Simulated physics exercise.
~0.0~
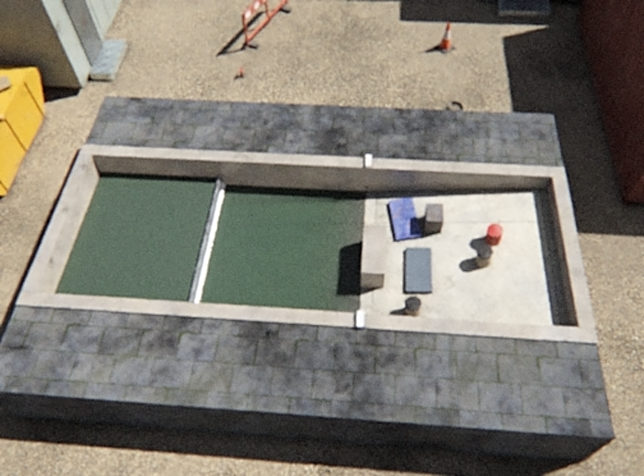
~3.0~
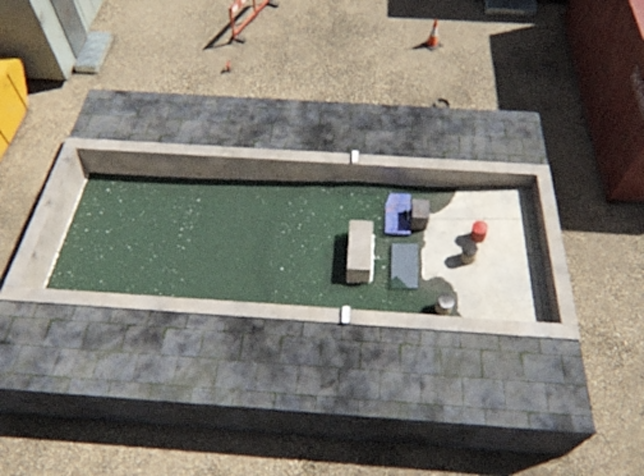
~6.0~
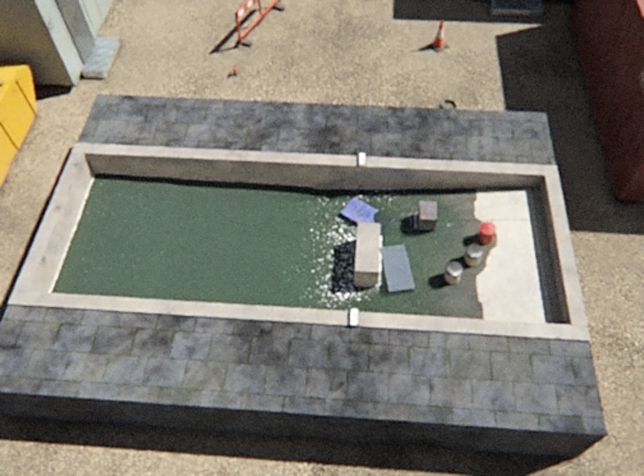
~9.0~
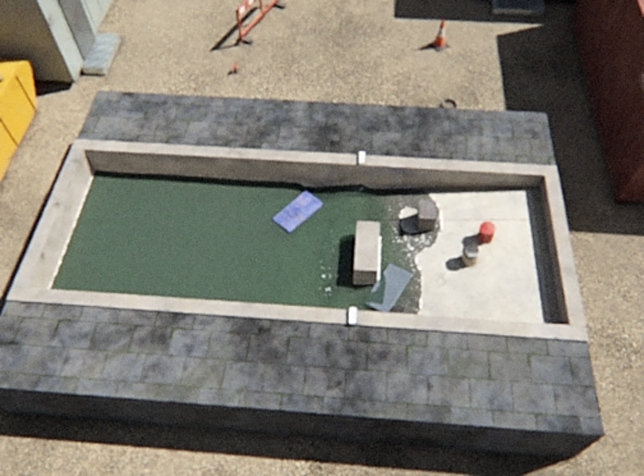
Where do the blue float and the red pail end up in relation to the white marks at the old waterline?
The blue float gets past the white marks and ends up on the water to their left. The red pail does not get past them and stays on the bare ramp to the right.
